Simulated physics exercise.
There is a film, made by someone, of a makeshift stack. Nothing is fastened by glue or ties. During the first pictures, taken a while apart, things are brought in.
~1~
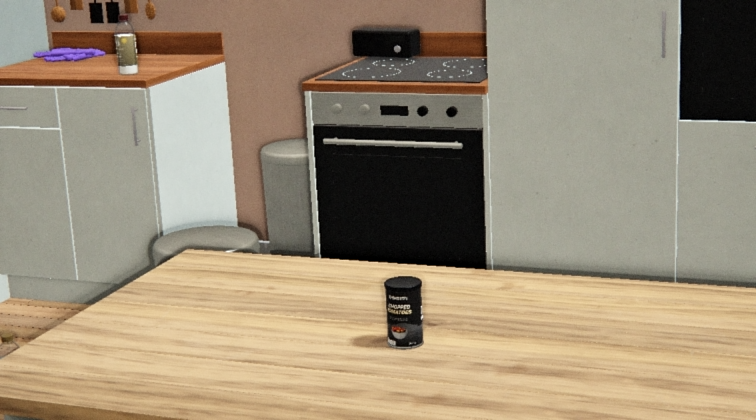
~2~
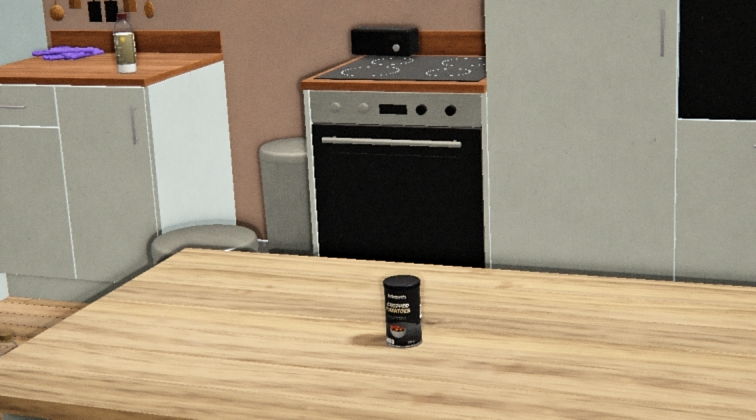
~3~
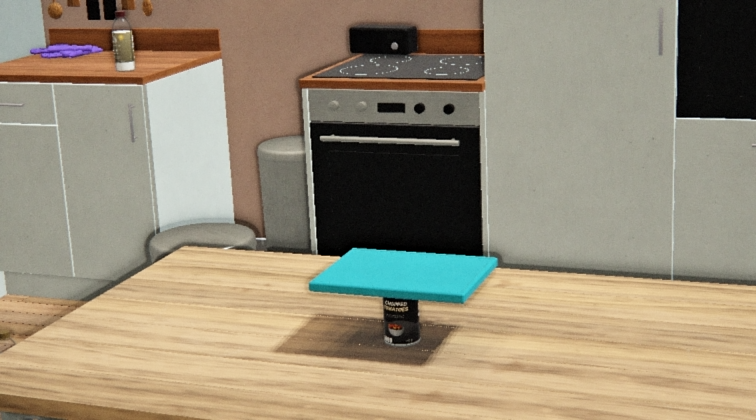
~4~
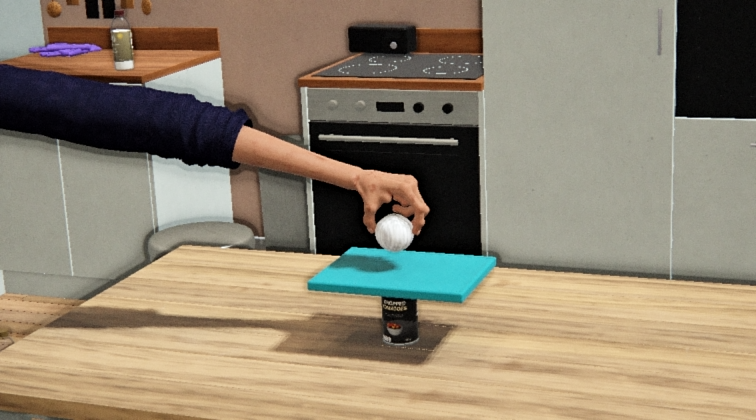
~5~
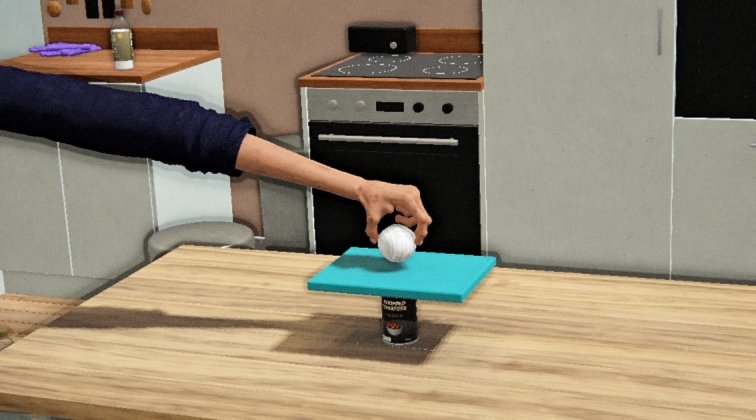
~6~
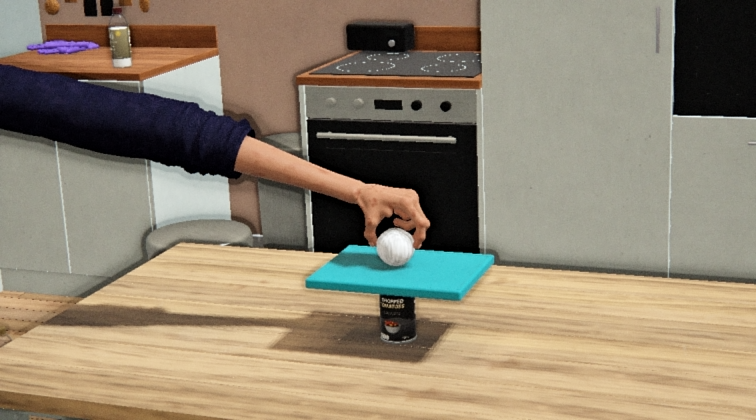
A hand in a dark blue sleeve reaches in from the left and lowers a white ball-like object onto a turquoise board, keeping hold of it. The board, which appears after the opening view, rests on a small black tin on a pale wooden table. Behind are grey cabinets, an oven and a bin in a kitchen, seen from slightly above by a camera that barely shifts.
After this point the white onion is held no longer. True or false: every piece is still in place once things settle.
True.
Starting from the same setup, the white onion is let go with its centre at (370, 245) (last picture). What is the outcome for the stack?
Then it holds.
Then, 0.20 s on from there, no change.
Then, 0.40 s on from there, white onion resting near (396, 247).
In the end, all 3 unmoved. At the end, from the last picture's camera, white onion near (396, 247). The stack holds.
